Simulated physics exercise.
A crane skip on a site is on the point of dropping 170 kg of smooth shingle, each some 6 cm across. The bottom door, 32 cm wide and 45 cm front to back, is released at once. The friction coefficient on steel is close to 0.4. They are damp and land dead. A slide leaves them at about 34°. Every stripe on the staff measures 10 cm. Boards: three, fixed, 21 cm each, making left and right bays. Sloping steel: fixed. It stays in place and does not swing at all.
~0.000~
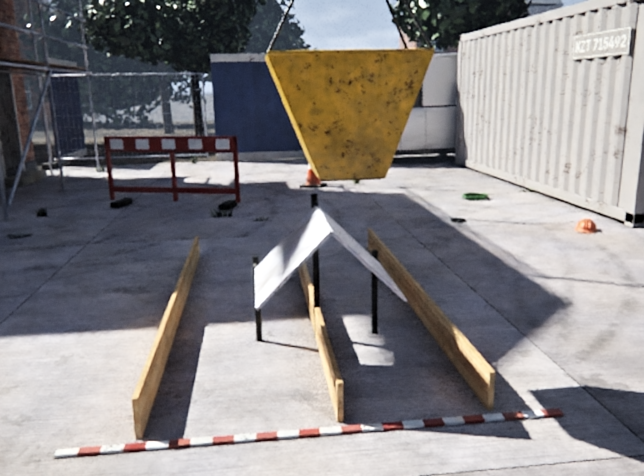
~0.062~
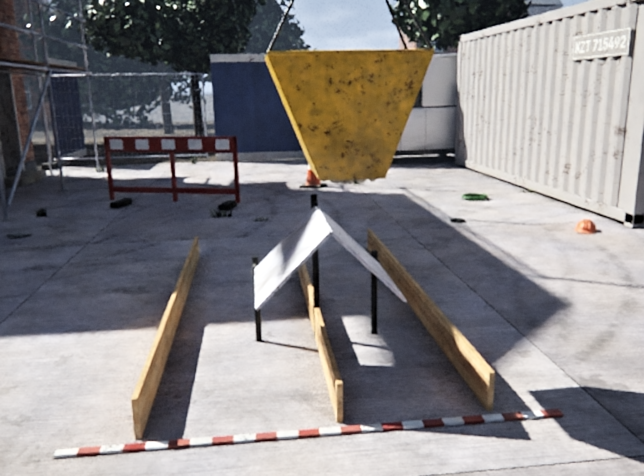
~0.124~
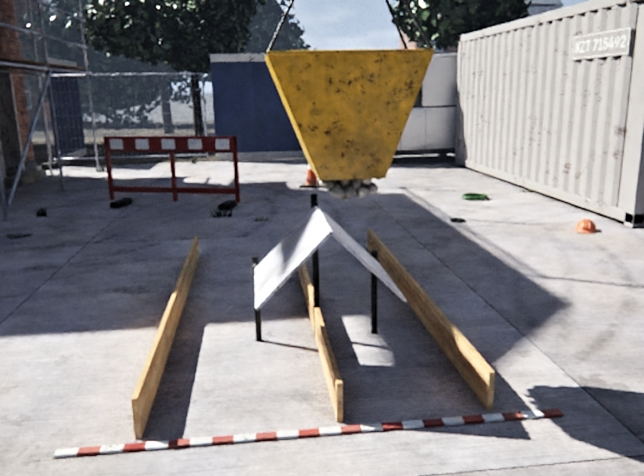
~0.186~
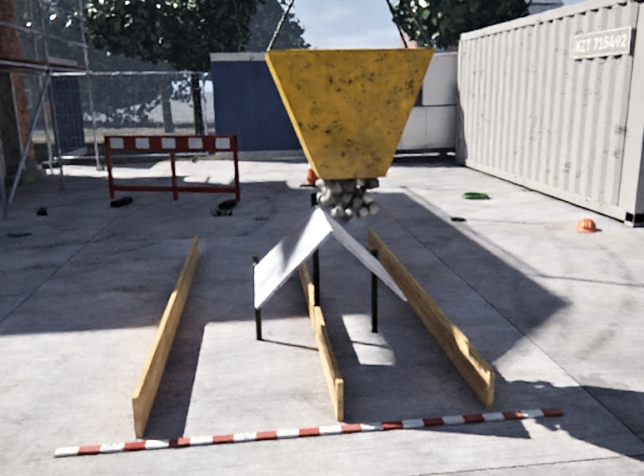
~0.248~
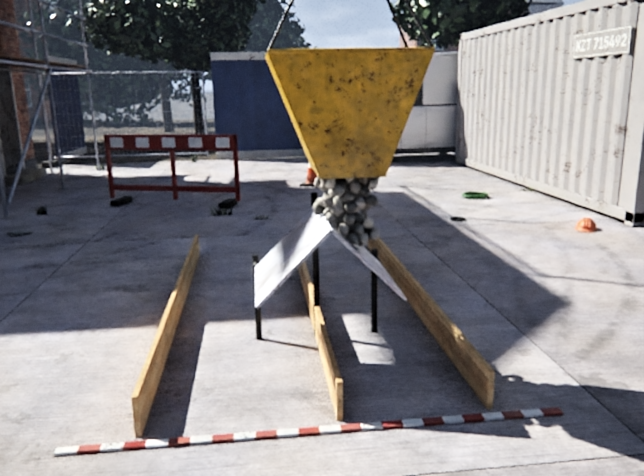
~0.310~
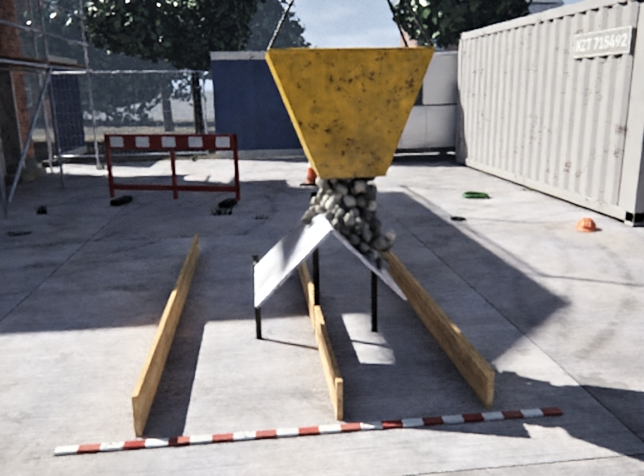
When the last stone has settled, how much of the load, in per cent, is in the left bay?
Roughly 4 in every hundred.
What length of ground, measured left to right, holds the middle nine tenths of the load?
I'd put it at close to 120 cm.
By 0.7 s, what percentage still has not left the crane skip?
I'd put it near 10 per cent.
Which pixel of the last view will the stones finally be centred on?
(425, 354).
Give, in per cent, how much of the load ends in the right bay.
80 %.
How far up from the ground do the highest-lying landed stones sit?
About 24 cm above the ground.
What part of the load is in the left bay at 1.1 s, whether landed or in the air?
Roughly 5 percent by that time.
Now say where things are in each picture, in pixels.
In the first picture, the outlet is at (353, 169); nothing has dropped yet.
In the second picture, the outlet is at (353, 169); 2 % is out.
In the third picture, the outlet is at (353, 169); 8 % is out, the lowest stones still above the boards at (348, 189), 105 cm up.
In the fourth picture, the outlet is at (353, 168); 14 % is out, the lowest stones still above the boards at (348, 210), 93 cm up.
In the fifth picture, the outlet is at (353, 168); 22 % is out, the lowest stones still above the boards at (356, 235), 78 cm up.
In the sixth picture, the outlet is at (353, 167); 31 % is out, the lowest stones still above the boards at (378, 257), 64 cm up.
After 0.7 s, 12 % in the crane skip, 37 % on the steel, 1 % falling or lying in the left bay, 47 % falling or lying in the right bay, 3 % falling or lying right of the bays; the stones farthest right are at (498, 350).
After 1.1 s, 0 % in the crane skip, 6 % on the steel, 4 % falling or lying in the left bay, 78 % falling or lying in the right bay, 12 % falling or lying right of the bays; the stones farthest right are at (572, 350).
After 1.7 s, 0 % in the crane skip, 4 % falling or lying in the left bay, 79 % falling or lying in the right bay, 17 % falling or lying right of the bays; the stones farthest right are at (639, 354).
After 2.6 s, 0 % in the crane skip, 4 % falling or lying in the left bay, 79 % falling or lying in the right bay, 17 % falling or lying right of the bays; the stones farthest right are at (632, 345).
After 4.5 s, 0 % in the crane skip, 4 % in the left bay, 79 % in the right bay, 17 % right of the bays; the stones farthest right are at (632, 345).
